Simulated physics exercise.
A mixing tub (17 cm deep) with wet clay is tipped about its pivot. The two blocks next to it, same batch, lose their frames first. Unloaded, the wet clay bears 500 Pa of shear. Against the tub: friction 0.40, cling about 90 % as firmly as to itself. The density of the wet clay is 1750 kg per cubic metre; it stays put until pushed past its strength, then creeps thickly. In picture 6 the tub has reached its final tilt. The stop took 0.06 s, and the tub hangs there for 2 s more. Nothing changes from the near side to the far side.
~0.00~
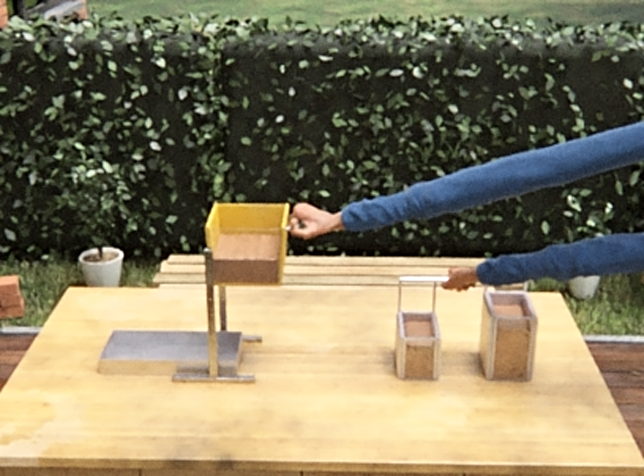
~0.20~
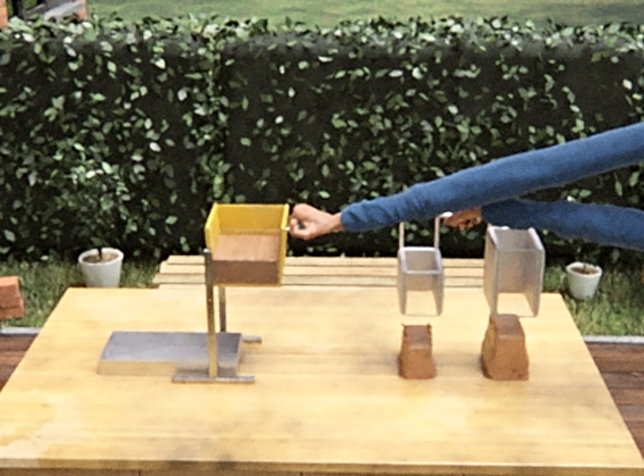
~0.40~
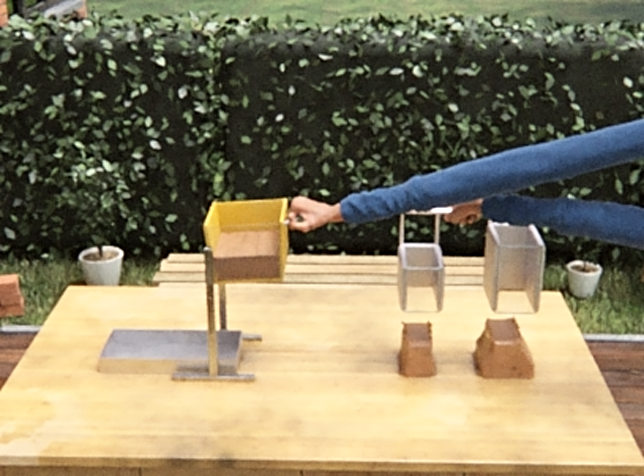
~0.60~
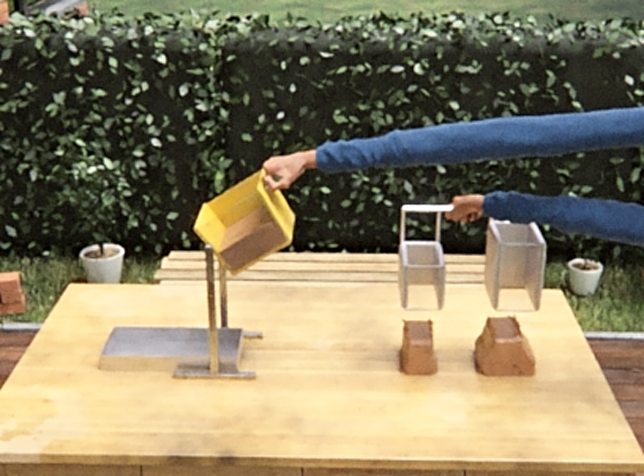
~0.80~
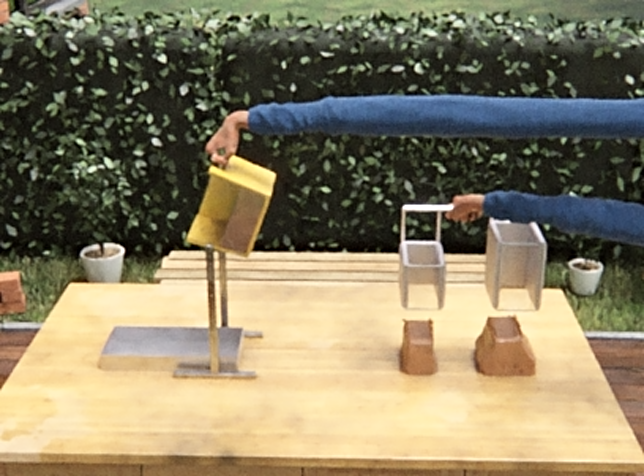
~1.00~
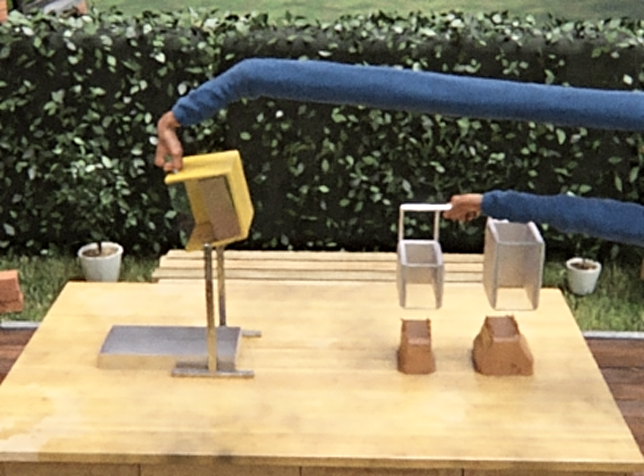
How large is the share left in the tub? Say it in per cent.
About 46 %.
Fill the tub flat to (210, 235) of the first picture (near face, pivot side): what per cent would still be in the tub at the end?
It would be near 35 %.
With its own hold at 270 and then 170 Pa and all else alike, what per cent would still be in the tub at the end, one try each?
In that order: 40 %, 35 %.
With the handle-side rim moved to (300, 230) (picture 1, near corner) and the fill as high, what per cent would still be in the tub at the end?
Then about 50 %.
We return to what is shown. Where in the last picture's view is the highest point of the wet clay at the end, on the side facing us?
Around (220, 219).
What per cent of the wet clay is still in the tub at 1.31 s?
About 50 %.
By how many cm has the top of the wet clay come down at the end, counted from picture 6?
Roughly 12 cm.
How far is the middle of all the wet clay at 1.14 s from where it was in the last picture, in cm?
About 6 cm.
By 1.14 s, the tub is at 102 degrees and holds 100 %.
By 1.31 s, the tub is at 102 degrees and holds 52 %.
By 1.48 s, the tub is at 102 degrees and holds 46 %.
By 1.65 s, the tub is at 102 degrees and holds 46 %.
By 3.00 s, at the end, the tub is at 102 degrees and holds 46 %.
